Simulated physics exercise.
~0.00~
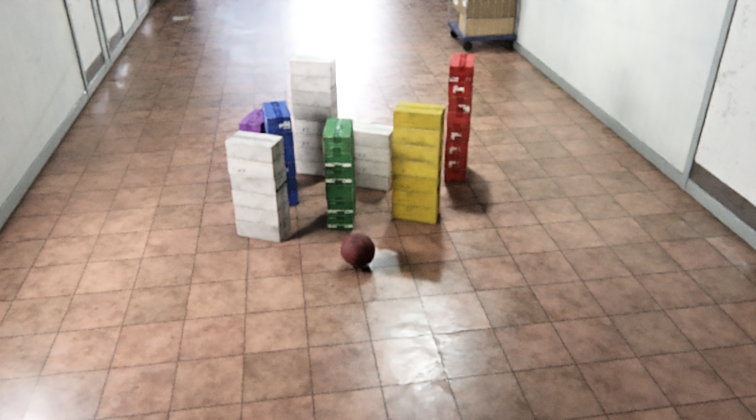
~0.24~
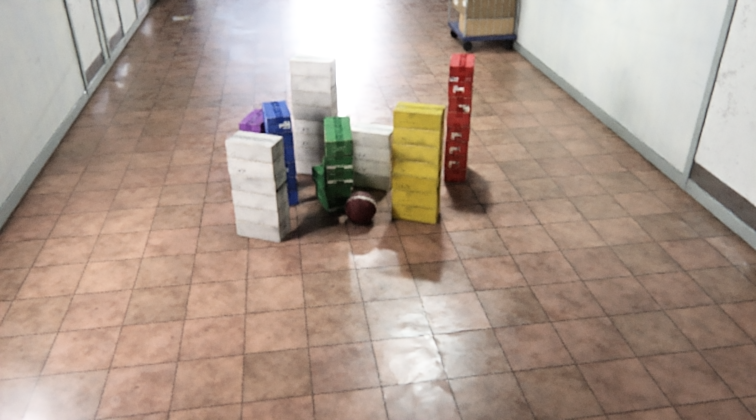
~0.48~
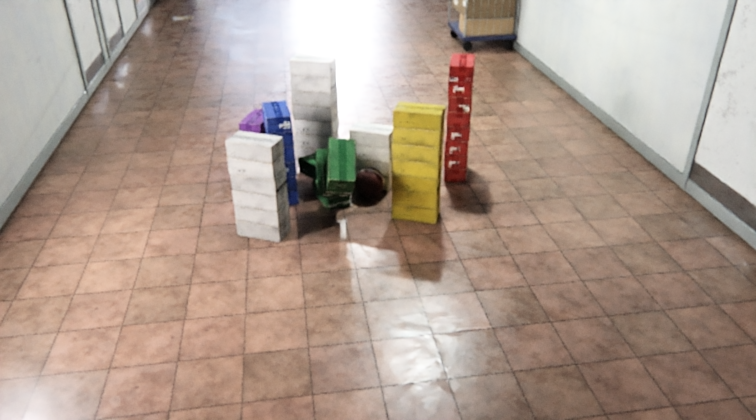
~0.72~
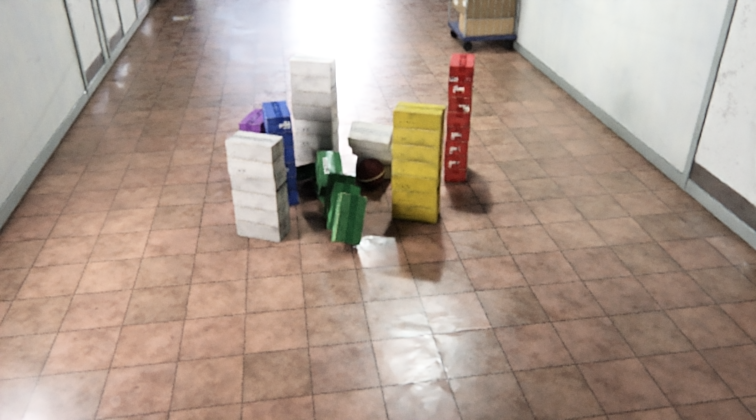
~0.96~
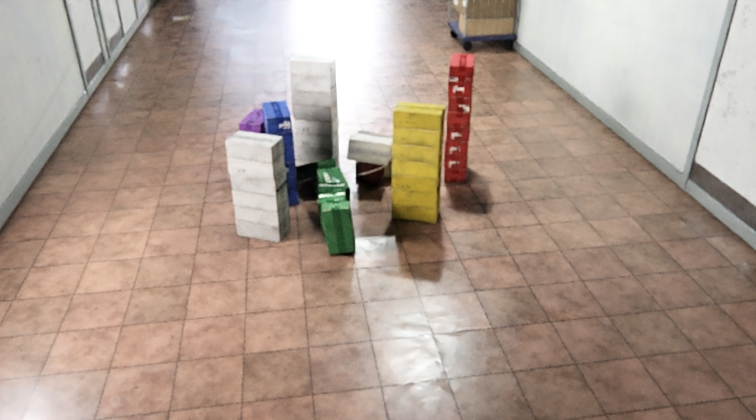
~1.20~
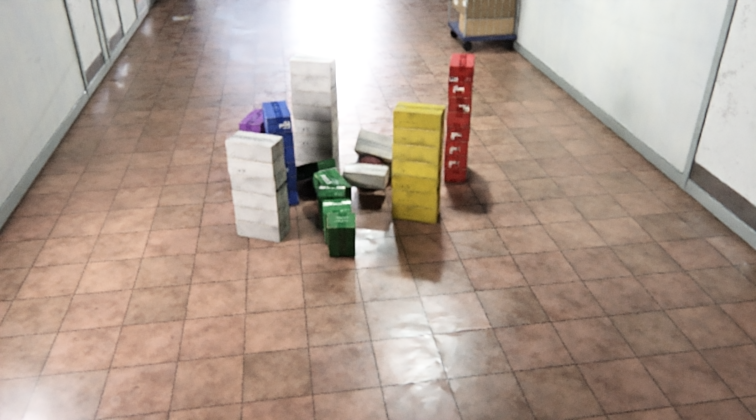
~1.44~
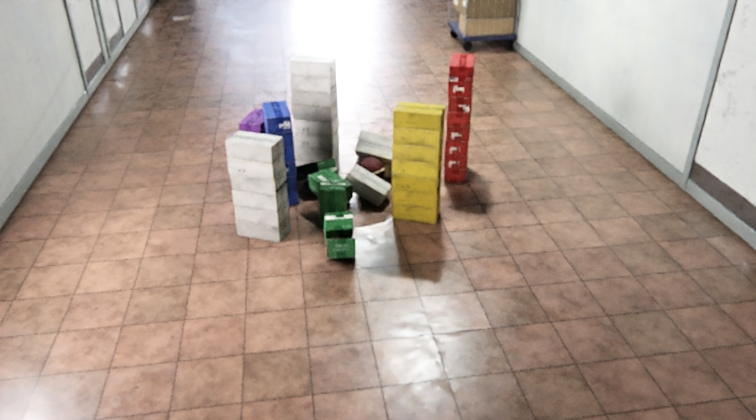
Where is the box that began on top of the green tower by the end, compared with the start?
At the start it sits at the top of the upright green tower. By the end it is down at floor level, in front of the other green boxes and nearer the viewer.
